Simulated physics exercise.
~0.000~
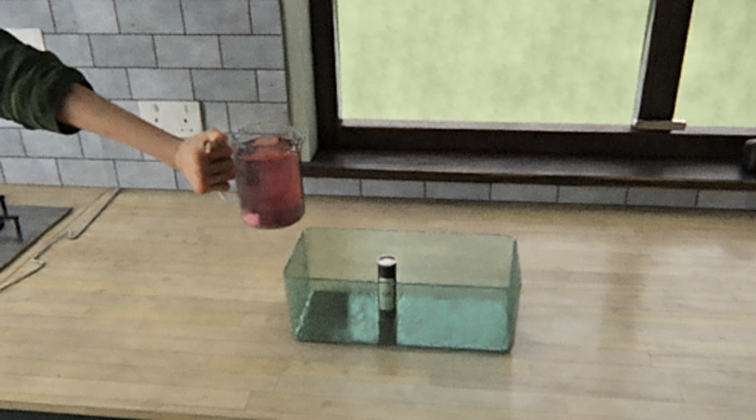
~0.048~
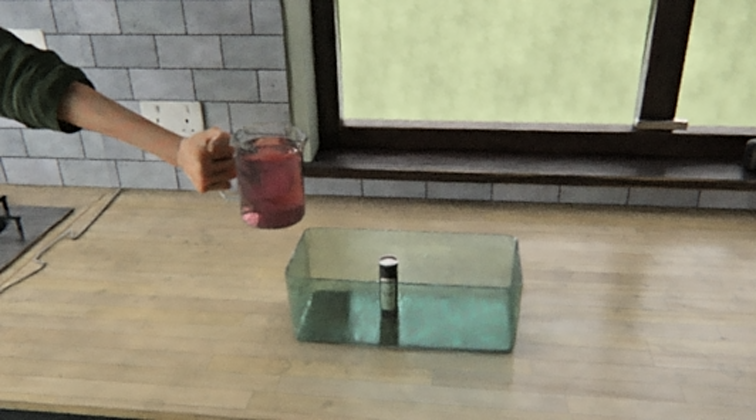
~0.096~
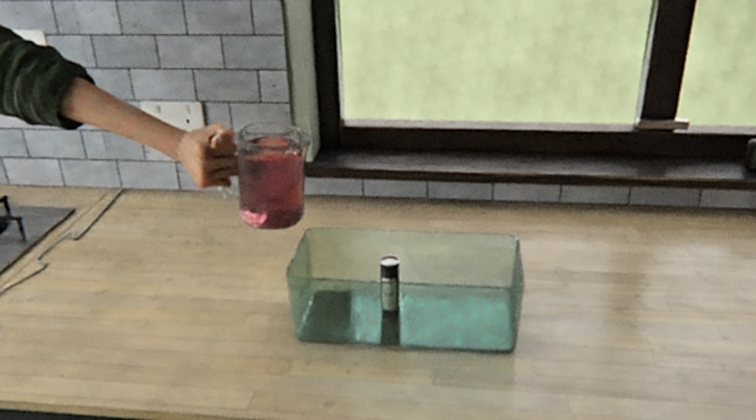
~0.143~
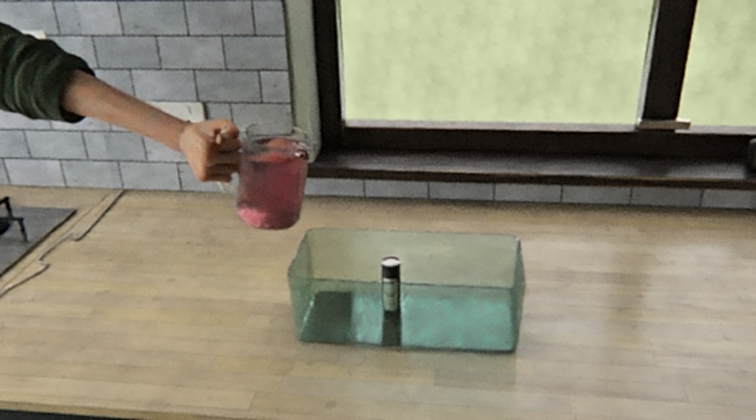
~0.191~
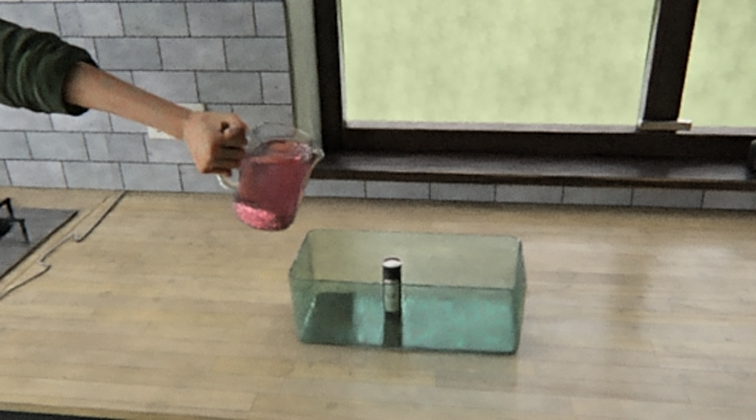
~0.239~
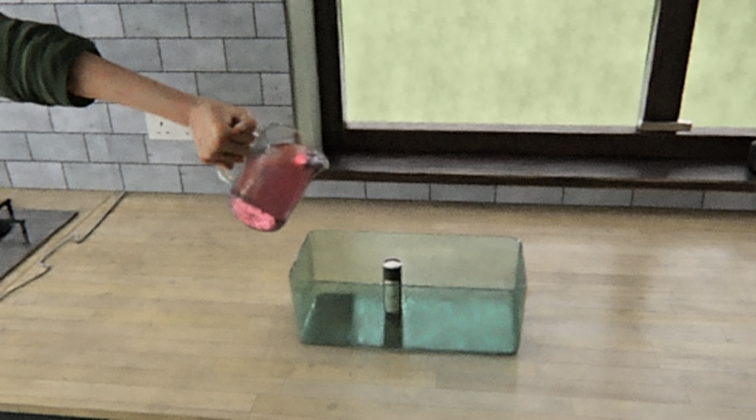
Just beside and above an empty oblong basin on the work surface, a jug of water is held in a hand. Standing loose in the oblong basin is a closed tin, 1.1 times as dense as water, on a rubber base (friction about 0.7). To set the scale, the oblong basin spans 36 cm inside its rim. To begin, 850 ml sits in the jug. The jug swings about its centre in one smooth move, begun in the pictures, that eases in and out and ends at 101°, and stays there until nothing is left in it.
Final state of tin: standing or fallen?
It ends up tipped over.
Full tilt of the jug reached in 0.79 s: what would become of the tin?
The tin tips over.
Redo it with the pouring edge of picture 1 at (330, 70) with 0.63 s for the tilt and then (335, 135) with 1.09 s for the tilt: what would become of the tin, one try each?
Trial 1 - tin stays standing; trial 2 - tin tips.
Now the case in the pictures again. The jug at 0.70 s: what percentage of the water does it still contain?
Close to 28 percent of the total.
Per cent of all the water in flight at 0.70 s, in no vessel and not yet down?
Close to 18 per cent.
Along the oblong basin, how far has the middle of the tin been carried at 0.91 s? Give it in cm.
Centre to centre, close to 10 cm.
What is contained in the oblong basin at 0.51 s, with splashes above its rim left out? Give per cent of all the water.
10 %, more or less.
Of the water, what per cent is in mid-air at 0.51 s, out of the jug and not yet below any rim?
My guess is roughly 20 %.
By 0.51 s the tilt is 92° and 69 per cent is still to pour; the tin stands where it began.
By 0.70 s the tilt is 101° and 28 per cent is still to pour; the tin leans 12°.
By 0.91 s the tilt is 101° and 9 per cent is still to pour; the tin lies on its side.
By 1.13 s the tilt is 101° and 2 per cent is still to pour; the tin lies on its side.
At rest the tin lies on its side.
